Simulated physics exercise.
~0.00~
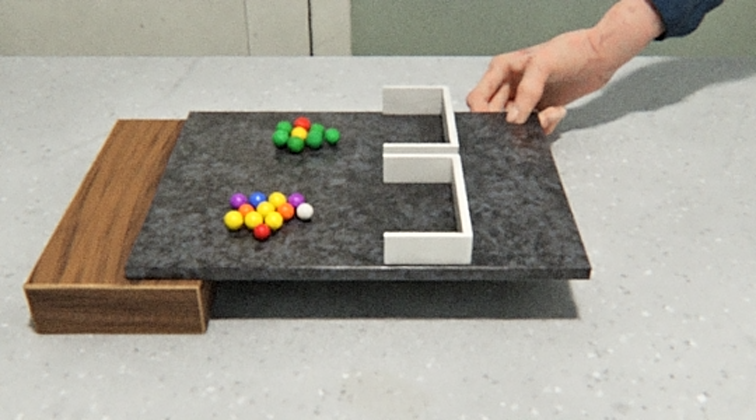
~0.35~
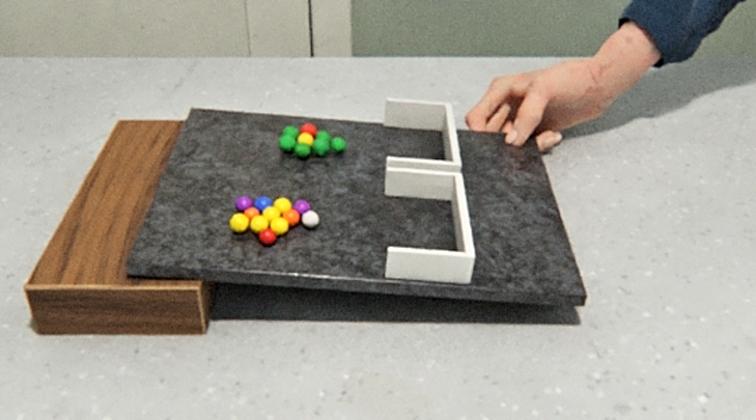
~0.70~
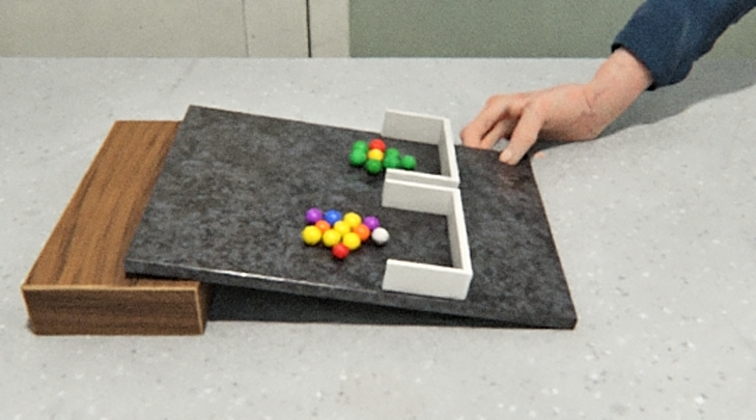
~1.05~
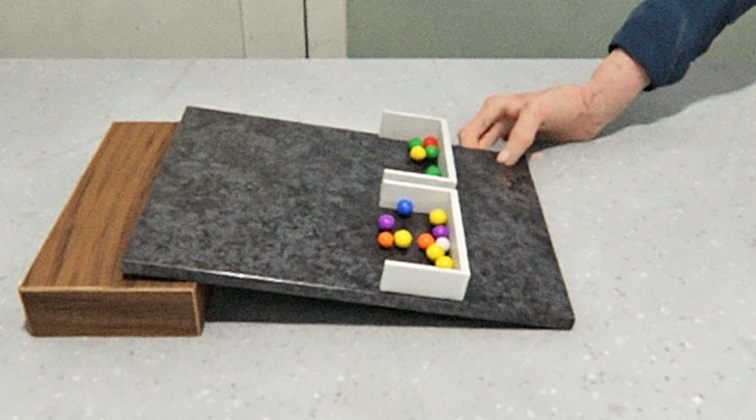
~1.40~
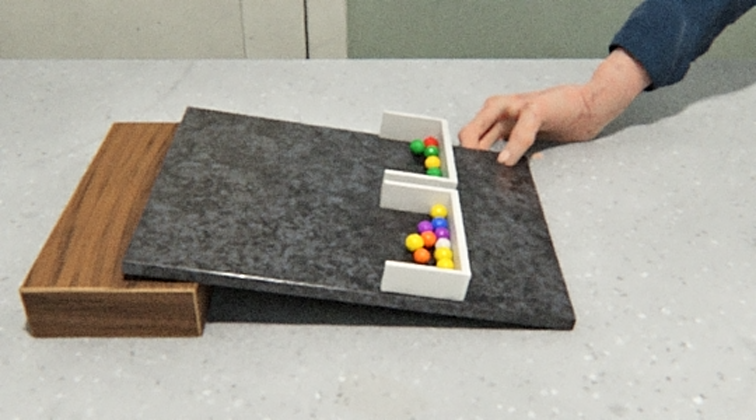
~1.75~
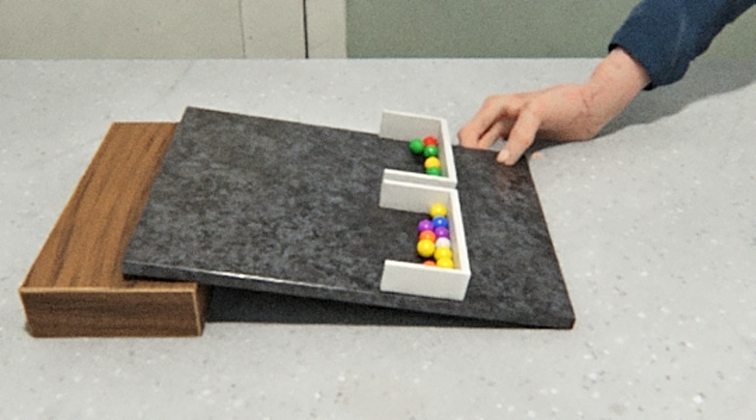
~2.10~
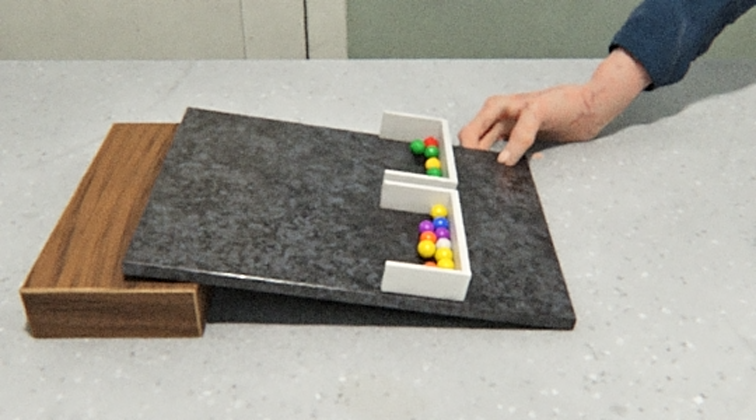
A hand in a dark blue sleeve holds the right end of a dark, mottled board on a pale speckled counter, seen from slightly above. The board's left end rests on a brown wooden block, and two clusters of small coloured balls sit before white three-sided barriers, the mostly green cluster at the back and the mixed one in front. The hand lowers its end until the board slopes down to the right. Both clusters slide right, the back one reaching its barrier first. The balls shift and bunch up, and both groups end at rest inside their barriers.
